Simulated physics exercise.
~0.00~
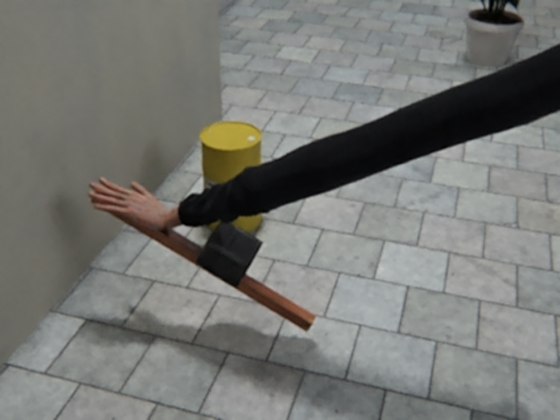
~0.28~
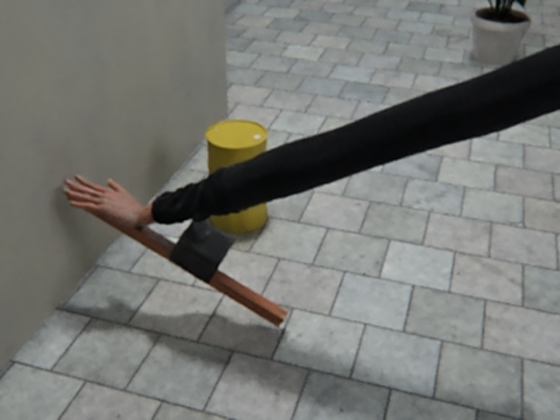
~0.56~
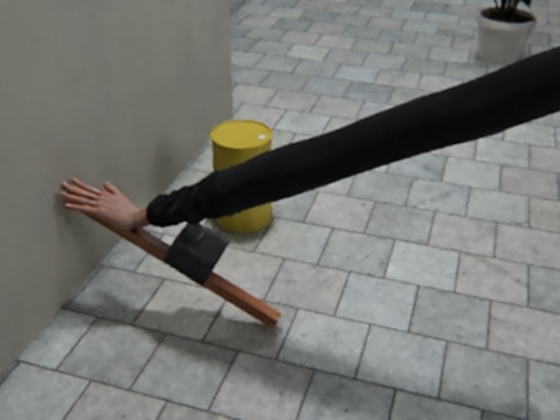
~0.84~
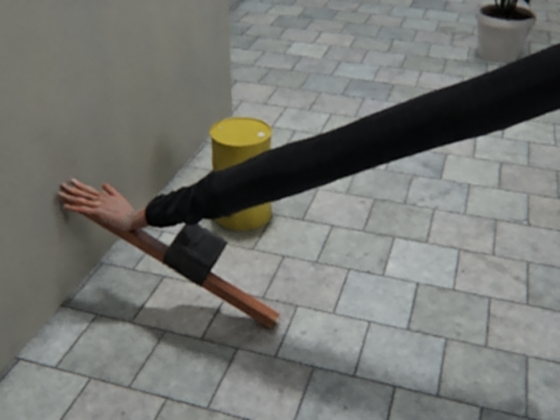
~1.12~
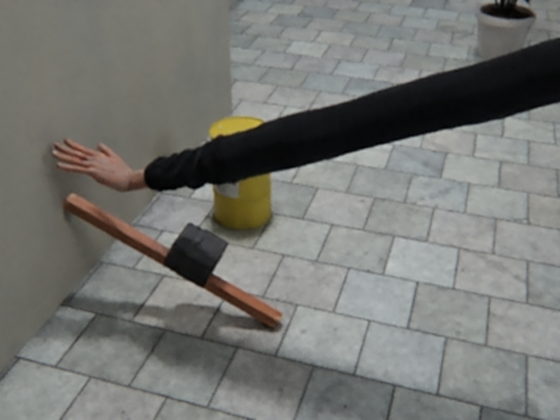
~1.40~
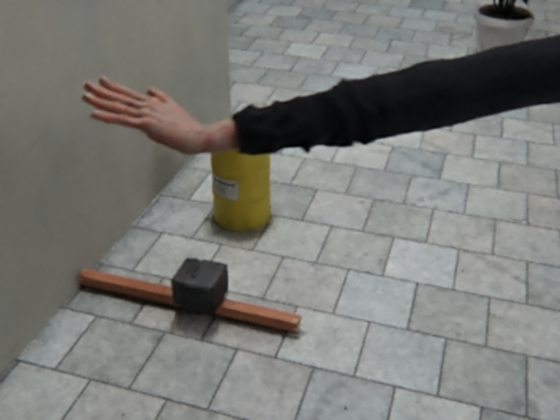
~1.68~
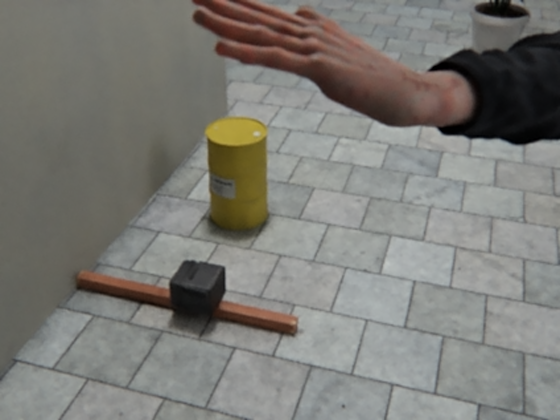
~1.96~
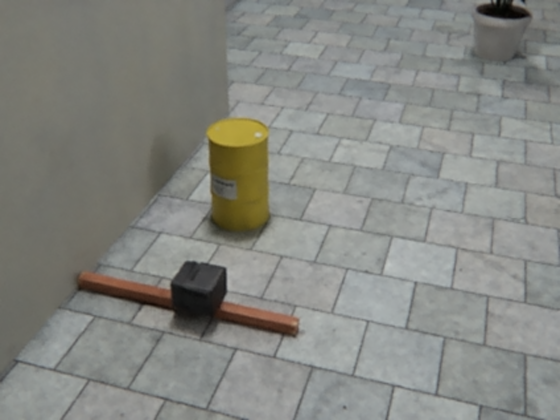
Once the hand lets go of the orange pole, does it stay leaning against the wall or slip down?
The pole slips down the wall and ends up lying on the paved floor.
